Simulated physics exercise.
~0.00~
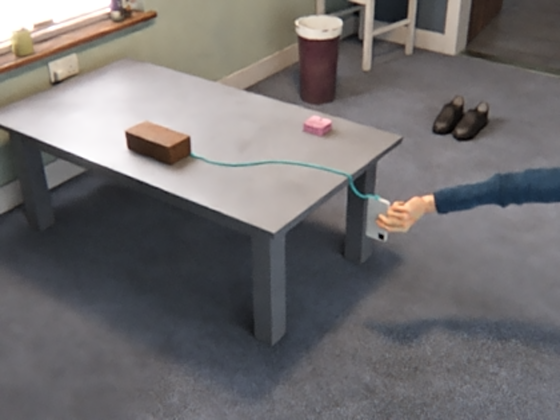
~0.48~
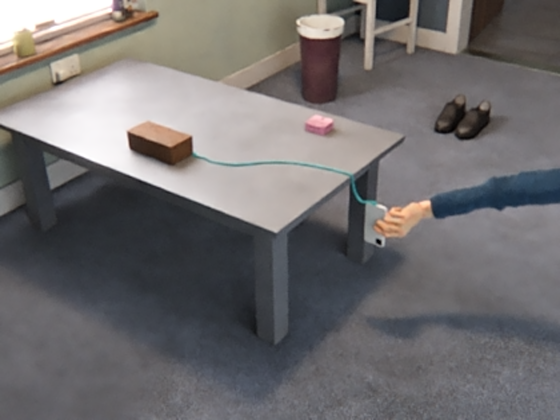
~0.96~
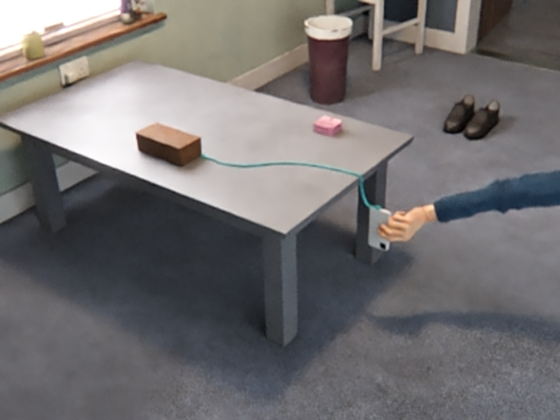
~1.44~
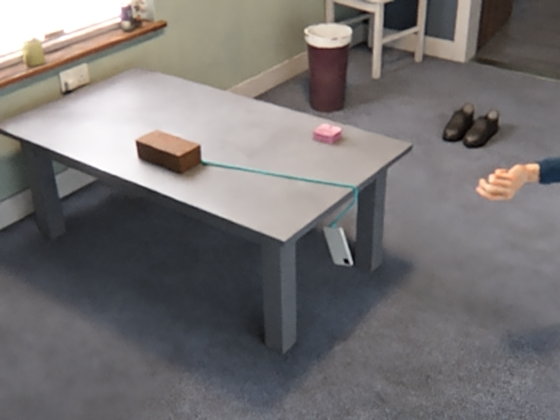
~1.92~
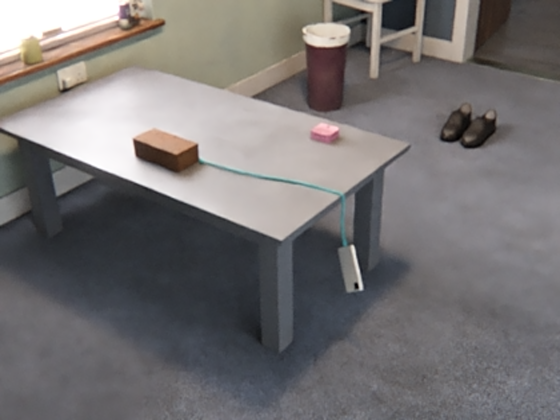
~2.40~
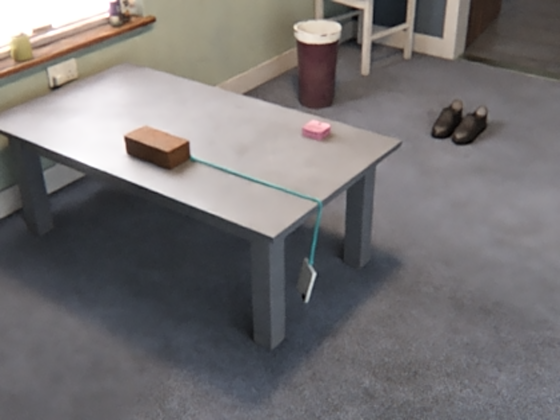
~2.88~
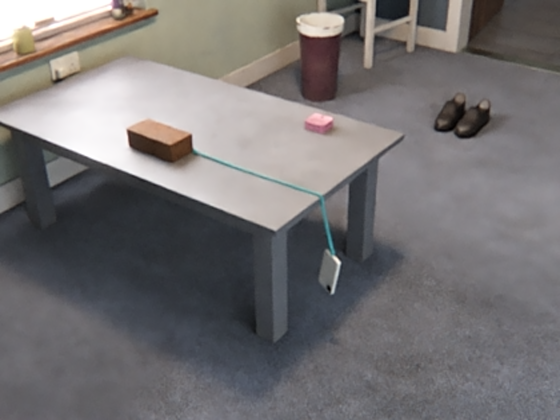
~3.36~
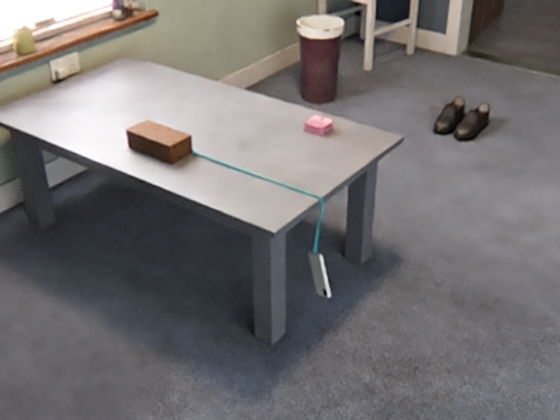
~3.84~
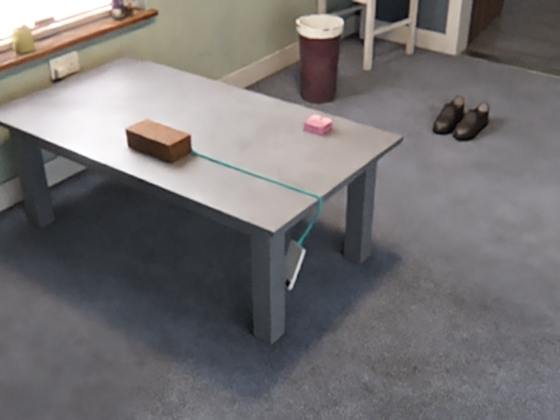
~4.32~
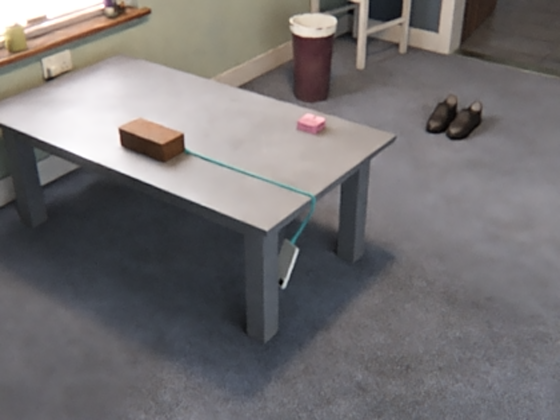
The clip opens on a grey table holding a brown brick and a small pink box, while a hand at the right holds a white phone just past the table's end. A teal shoelace runs from the brick across the tabletop and over the edge to the phone. The hand lets go and withdraws to the right, and the phone drops a little as the lace pulls straight. It swings left beneath the edge, sways back to the right, then drifts left again. At the end, the phone hangs tilted near the front leg, with the brick and pink box unmoved on top.
